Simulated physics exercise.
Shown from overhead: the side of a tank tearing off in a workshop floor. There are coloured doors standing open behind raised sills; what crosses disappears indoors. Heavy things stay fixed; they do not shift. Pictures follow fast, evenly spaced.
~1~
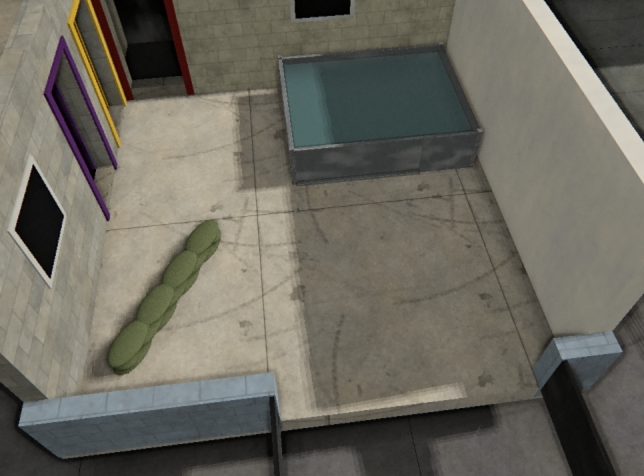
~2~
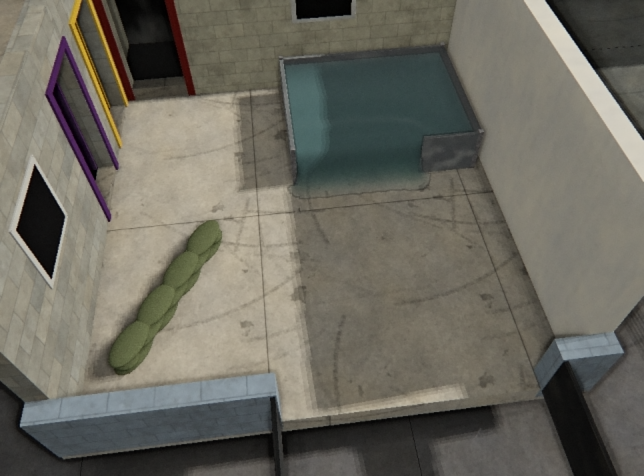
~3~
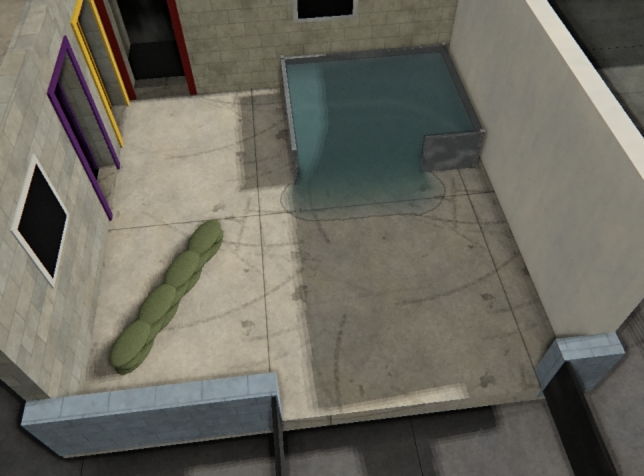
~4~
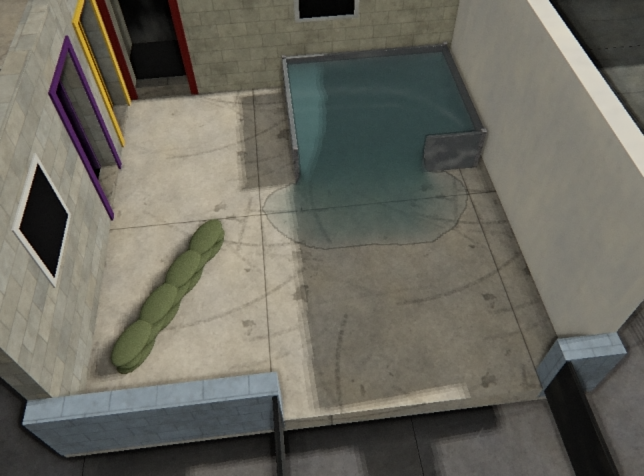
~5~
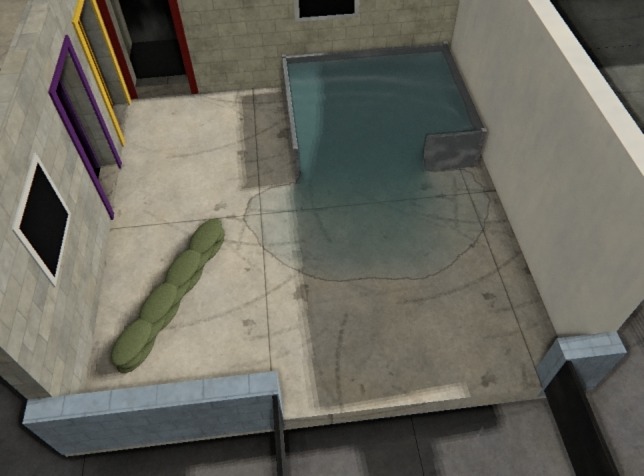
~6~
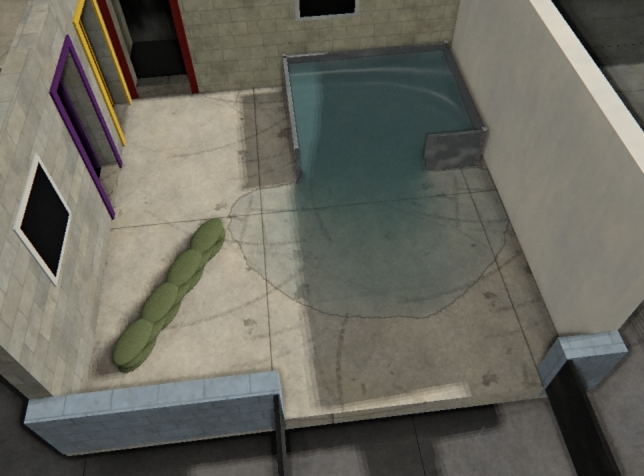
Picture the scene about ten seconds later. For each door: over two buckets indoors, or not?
In order: The purple door will let through no more than two buckets. The red door will let through no more than two buckets. The yellow door will let through no more than two buckets.
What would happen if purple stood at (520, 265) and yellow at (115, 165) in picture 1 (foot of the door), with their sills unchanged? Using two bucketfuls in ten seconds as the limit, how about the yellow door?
As it turns out, the yellow door keeps clear.
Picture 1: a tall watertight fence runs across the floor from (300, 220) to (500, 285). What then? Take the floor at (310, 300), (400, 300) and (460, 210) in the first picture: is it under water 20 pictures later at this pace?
The first spot is untouched, the second untouched, the third swamped.
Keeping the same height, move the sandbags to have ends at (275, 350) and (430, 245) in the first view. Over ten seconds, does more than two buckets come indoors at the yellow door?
Result for the yellow door: Above the threshold.
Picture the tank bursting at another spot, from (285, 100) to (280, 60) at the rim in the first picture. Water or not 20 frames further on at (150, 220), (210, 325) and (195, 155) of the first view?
In the order given: Swamped, untouched and swamped.
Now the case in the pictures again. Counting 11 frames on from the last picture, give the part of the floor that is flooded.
I'd say close to 50 per cent.
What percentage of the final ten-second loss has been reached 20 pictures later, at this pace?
Around 50 per cent.
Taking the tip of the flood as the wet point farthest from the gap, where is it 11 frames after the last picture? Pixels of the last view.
Roughly at (117, 417).
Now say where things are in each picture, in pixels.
The tank at (373, 97) is whole and still, in the first frame.
The front is at (424, 178), out from the gap at (359, 165), in the second frame.
The front is at (290, 206), out from the gap at (360, 167), in the third frame.
Water pours out at (361, 168) and has run to (453, 216), in the fourth frame.
Water pours out at (361, 167) and has run to (433, 268), in the fifth frame.
The front is at (427, 309), out from the gap at (362, 167), in the sixth frame.
A moment on, water covers 45 % of the floor; the purple door not reached, the red door not reached, the yellow door not reached.
Next, water covers 50 % of the floor; the purple door not reached, the red door not reached, the yellow door not reached.
Then, water covers 60 % of the floor; the purple door not reached, the red door not reached, the yellow door not reached.
Later, water covers 90 % of the floor; the purple door wet at the sill, nothing in, the red door wet at the sill, nothing in, the yellow door wet at the sill, nothing in.
In the end, water covers 90 % of the floor; the purple door wet at the sill, nothing in, the red door wet at the sill, nothing in, the yellow door wet at the sill, nothing in.
